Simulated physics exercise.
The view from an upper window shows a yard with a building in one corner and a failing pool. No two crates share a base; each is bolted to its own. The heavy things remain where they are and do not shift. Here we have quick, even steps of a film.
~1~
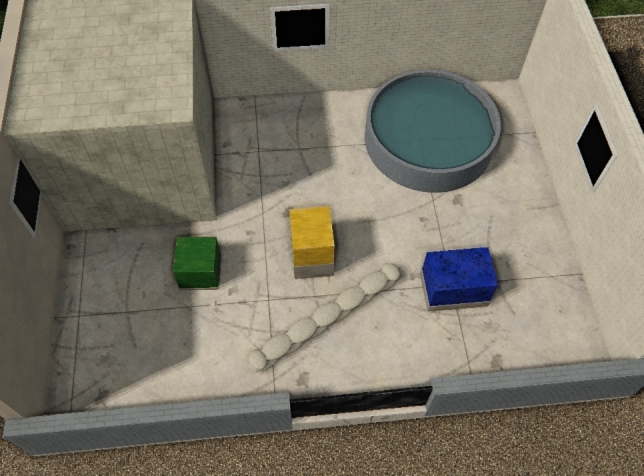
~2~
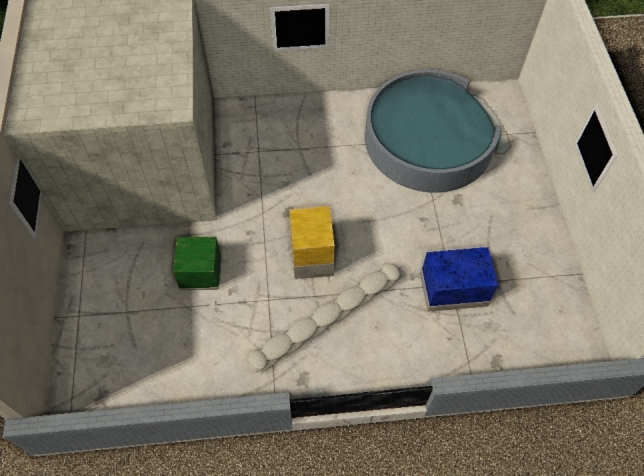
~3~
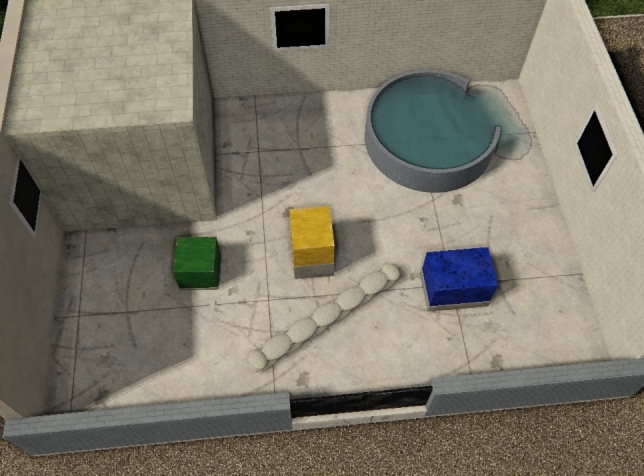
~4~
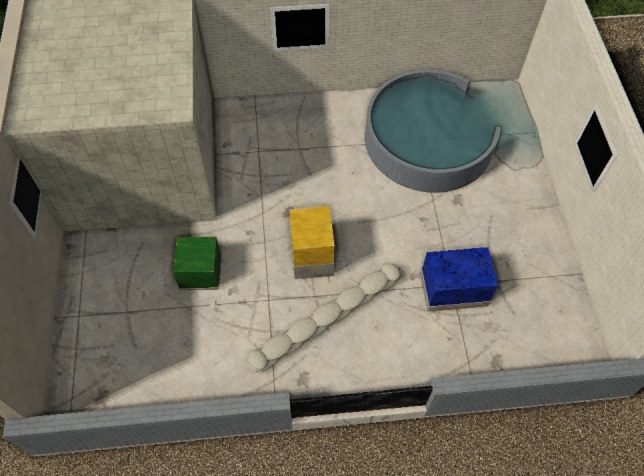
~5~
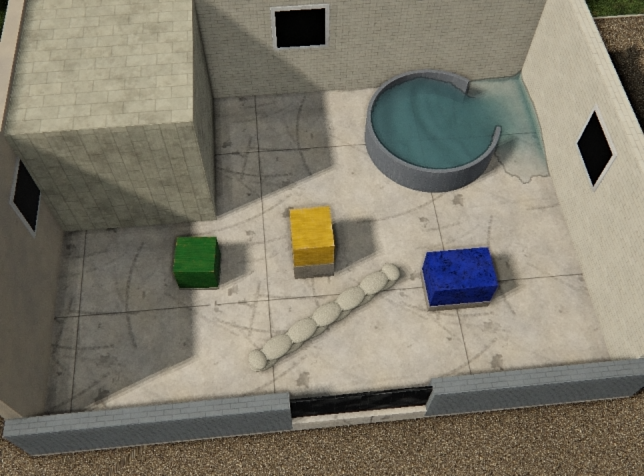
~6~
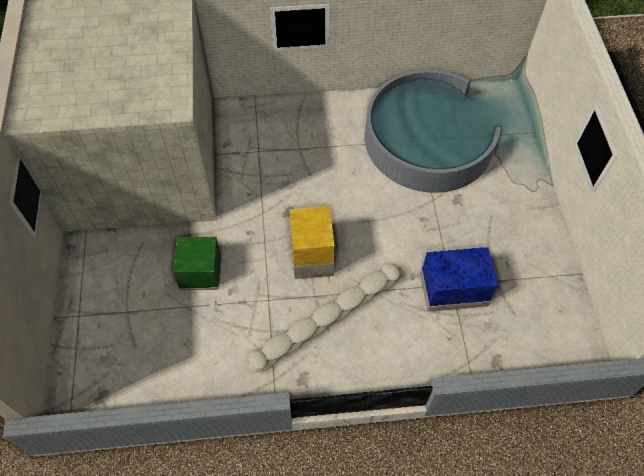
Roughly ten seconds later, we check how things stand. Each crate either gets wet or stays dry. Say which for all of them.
As I see it, the yellow crate is left dry, the green crate is left dry, the blue crate is left dry.
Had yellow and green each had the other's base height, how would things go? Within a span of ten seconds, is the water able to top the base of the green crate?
Note: Green crate is left dry.
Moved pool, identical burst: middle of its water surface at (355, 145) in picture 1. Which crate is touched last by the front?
Answer: The one in green.
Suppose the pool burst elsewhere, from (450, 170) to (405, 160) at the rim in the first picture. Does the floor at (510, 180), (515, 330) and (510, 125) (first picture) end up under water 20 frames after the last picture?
Those three come out moisture-free, moisture-free and moisture-free, one after another.
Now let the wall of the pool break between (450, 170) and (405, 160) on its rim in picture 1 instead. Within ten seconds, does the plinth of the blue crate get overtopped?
Looking at the blue crate, it is hit.
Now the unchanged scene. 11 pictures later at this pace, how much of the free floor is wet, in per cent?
Around 15 percent.
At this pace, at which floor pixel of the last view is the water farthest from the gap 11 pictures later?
My estimate: Roughly (588, 313).
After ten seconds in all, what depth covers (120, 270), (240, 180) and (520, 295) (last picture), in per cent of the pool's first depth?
Roughly 0 per cent, 2 per cent and 16 per cent.
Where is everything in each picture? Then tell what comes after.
The round pool at (433, 121) is whole and still, in the first picture.
The front is at (503, 149), out from the gap at (484, 117), in the second picture.
Water pours out at (484, 119) and has run to (522, 150), in the third picture.
Water pours out at (484, 119) and has run to (514, 84), in the fourth picture.
Water pours out at (484, 119) and has run to (548, 170), in the fifth picture.
The front is at (552, 181), out from the gap at (484, 118), in the sixth picture.
A moment on, water covers 5 % of the floor; the yellow crate not reached, the green crate not reached, the blue crate not reached.
Next, water covers 15 % of the floor; the yellow crate not reached, the green crate not reached, the blue crate not reached.
Then, water covers 35 % of the floor; the yellow crate not reached, the green crate not reached, the blue crate water round its plinth.
Later, water covers 55 % of the floor; the yellow crate water round its plinth, the green crate water round its plinth, the blue crate water round its plinth.
In the end, water covers 85 % of the floor; the yellow crate stayed above the water, the green crate stayed above the water, the blue crate stayed above the water.
